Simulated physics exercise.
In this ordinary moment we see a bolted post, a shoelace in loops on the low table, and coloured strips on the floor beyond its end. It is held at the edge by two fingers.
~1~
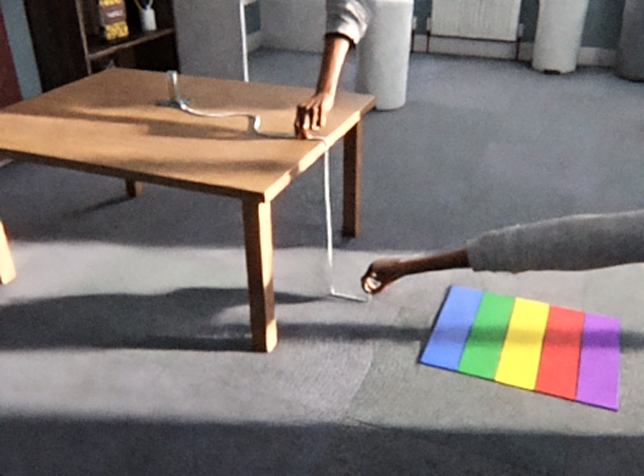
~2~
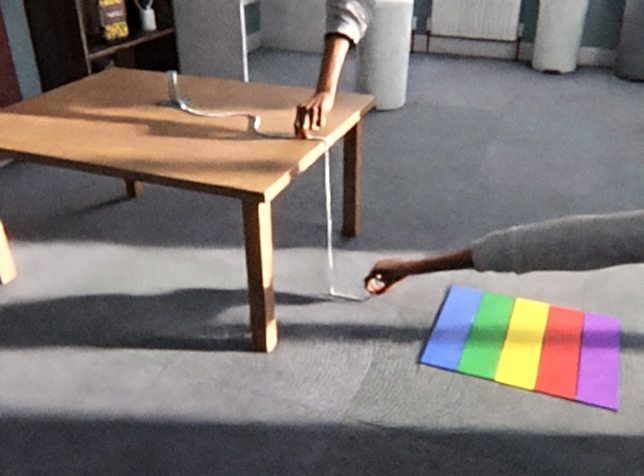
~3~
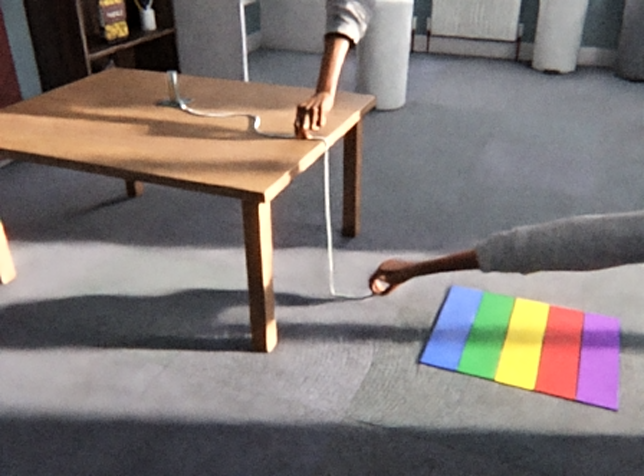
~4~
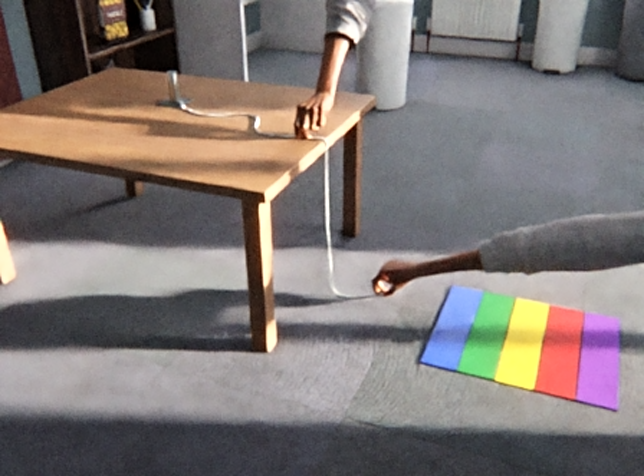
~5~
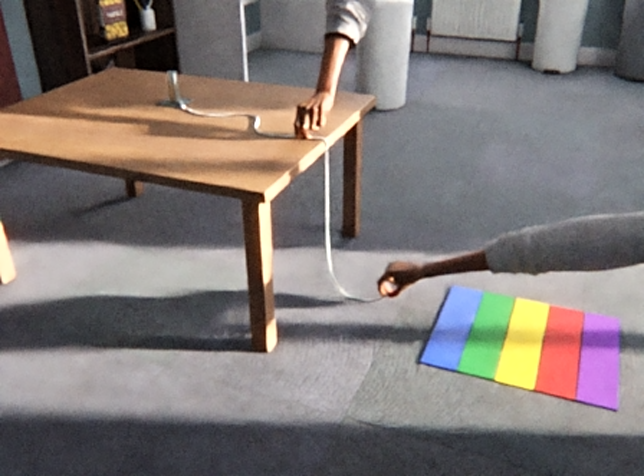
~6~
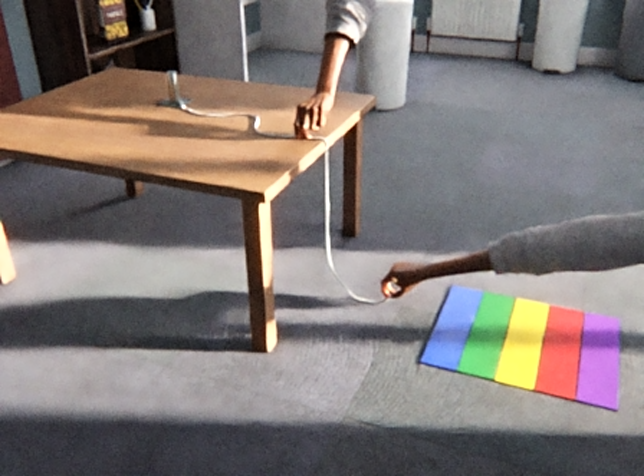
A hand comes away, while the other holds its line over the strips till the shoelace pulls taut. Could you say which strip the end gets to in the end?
It gets to the yellow strip.
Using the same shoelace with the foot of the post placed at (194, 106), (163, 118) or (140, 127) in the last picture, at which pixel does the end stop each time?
Going through them in sequence: (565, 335), (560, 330) and finally (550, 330).
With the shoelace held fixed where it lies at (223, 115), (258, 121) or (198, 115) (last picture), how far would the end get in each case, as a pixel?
First (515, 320), next (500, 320), last (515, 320).
Soon after, end near (476, 314); over green.
After that, end near (509, 321); over yellow.
At the stop, end near (529, 325); over yellow. It gets as far as the yellow strip.
